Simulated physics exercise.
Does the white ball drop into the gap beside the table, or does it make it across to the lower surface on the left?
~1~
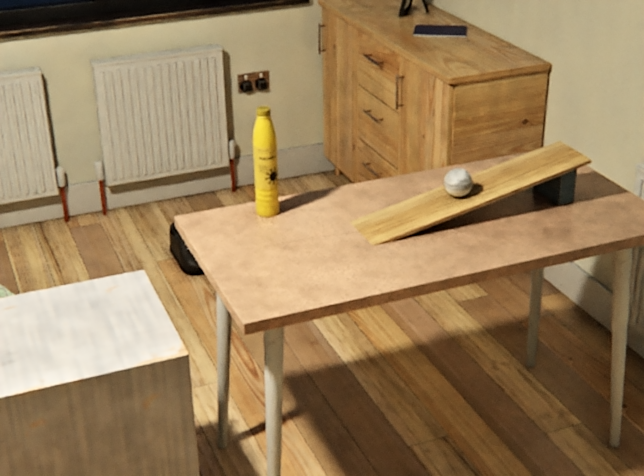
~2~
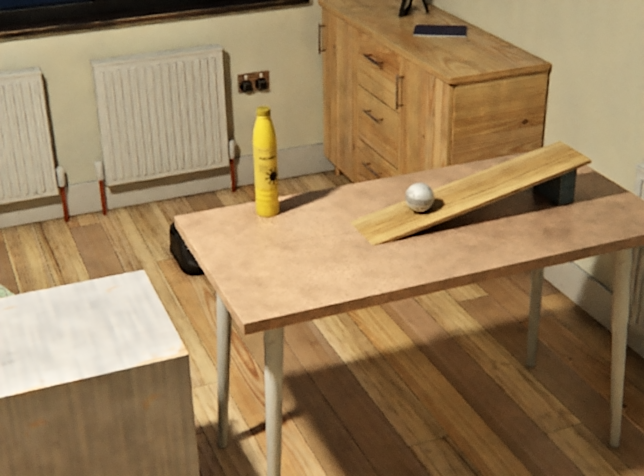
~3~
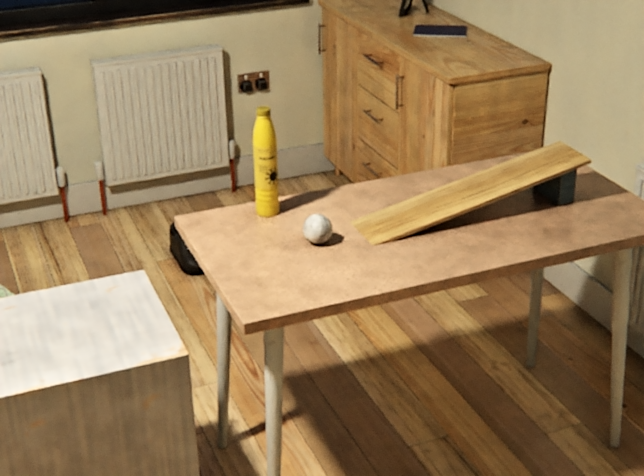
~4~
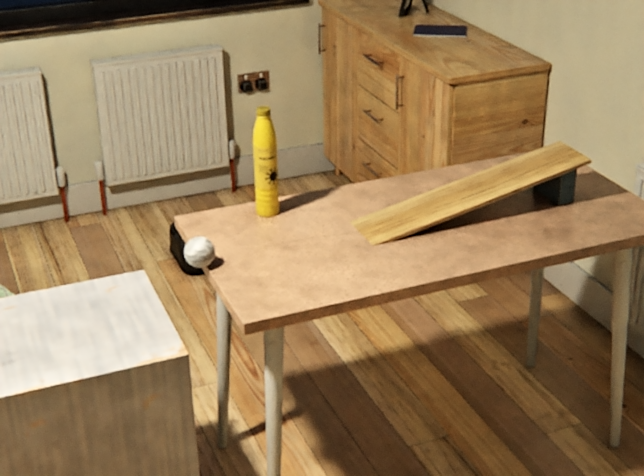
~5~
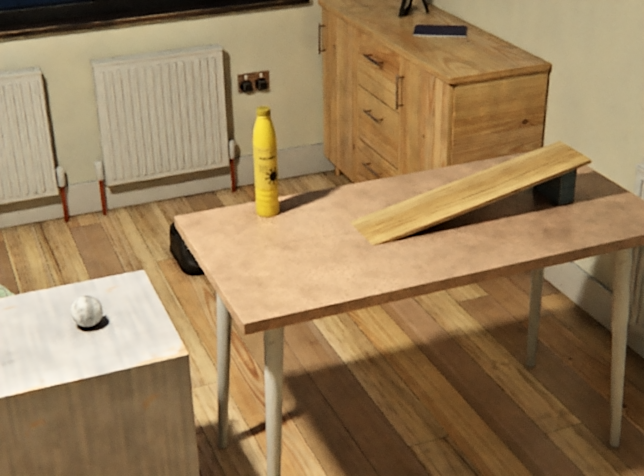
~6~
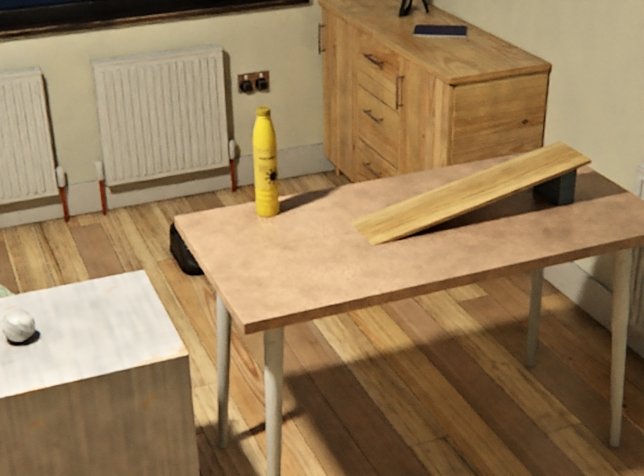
It makes it across. The white ball leaves the table's left edge, comes down on the lower pale top and carries on leftward there.
